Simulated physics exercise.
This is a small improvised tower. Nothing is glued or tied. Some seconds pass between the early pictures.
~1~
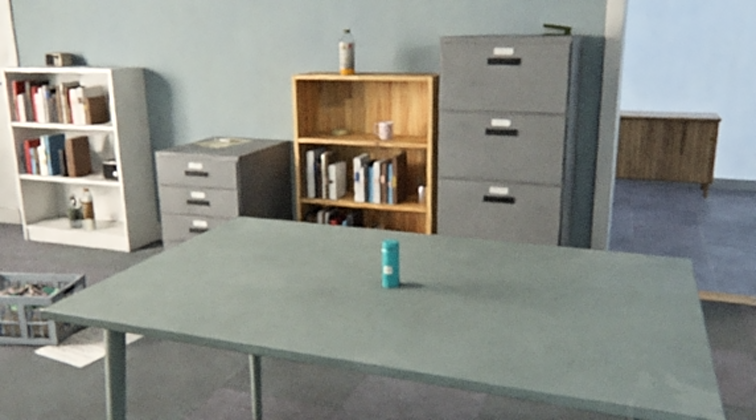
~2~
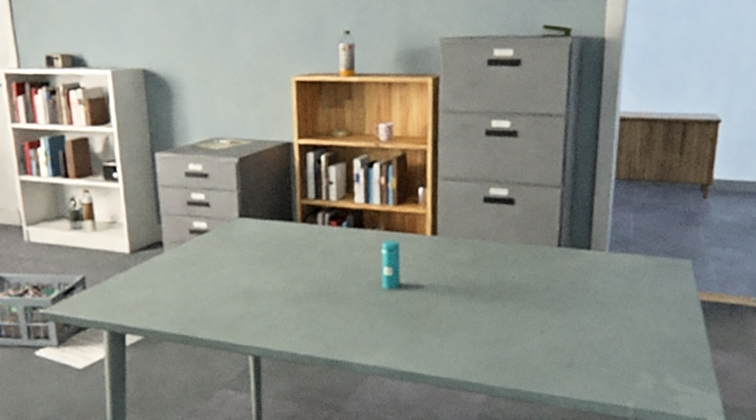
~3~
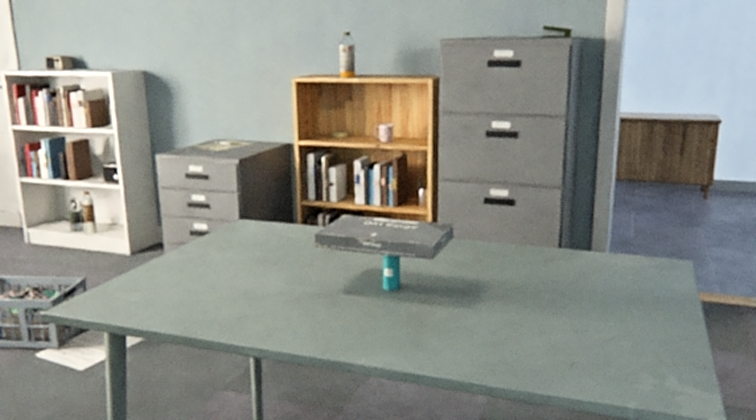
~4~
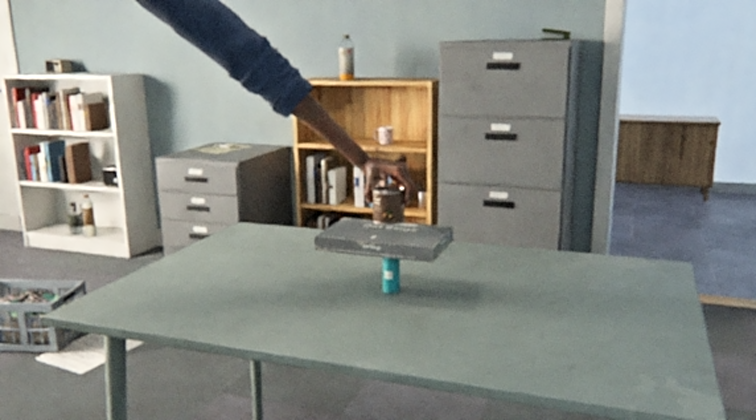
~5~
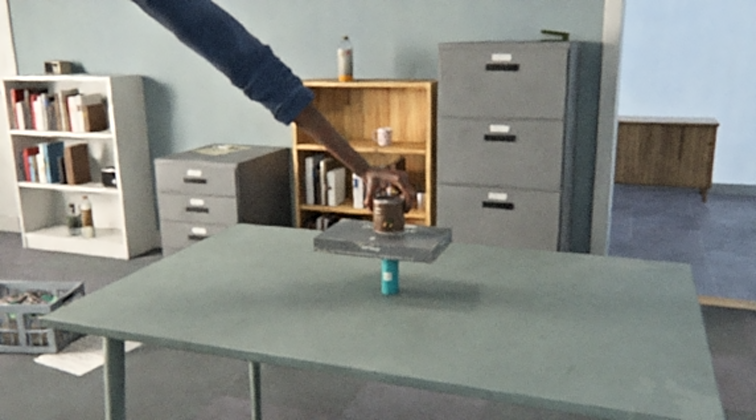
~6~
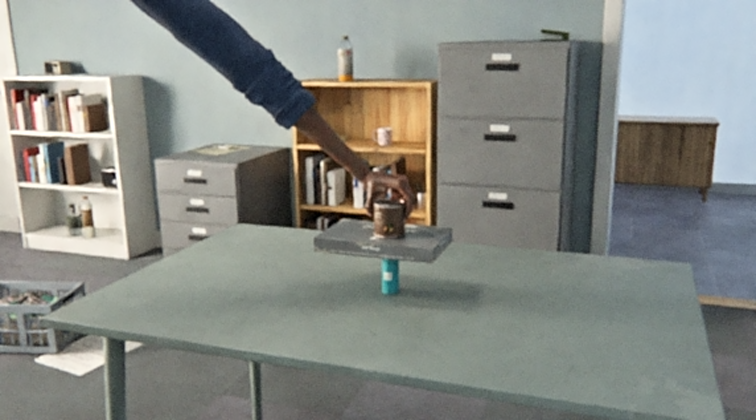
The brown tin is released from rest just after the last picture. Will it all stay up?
As it turns out, it keeps its balance.
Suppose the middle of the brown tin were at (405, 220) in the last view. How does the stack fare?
Then it holds.
Then, 0.20 s later than the last frame, all is still.
Then, 0.50 s later than the last frame, brown tin resting near (390, 219).
When it is over, all 3 as before. End places, in pixels of the last picture, brown tin near (390, 219). The stack holds.
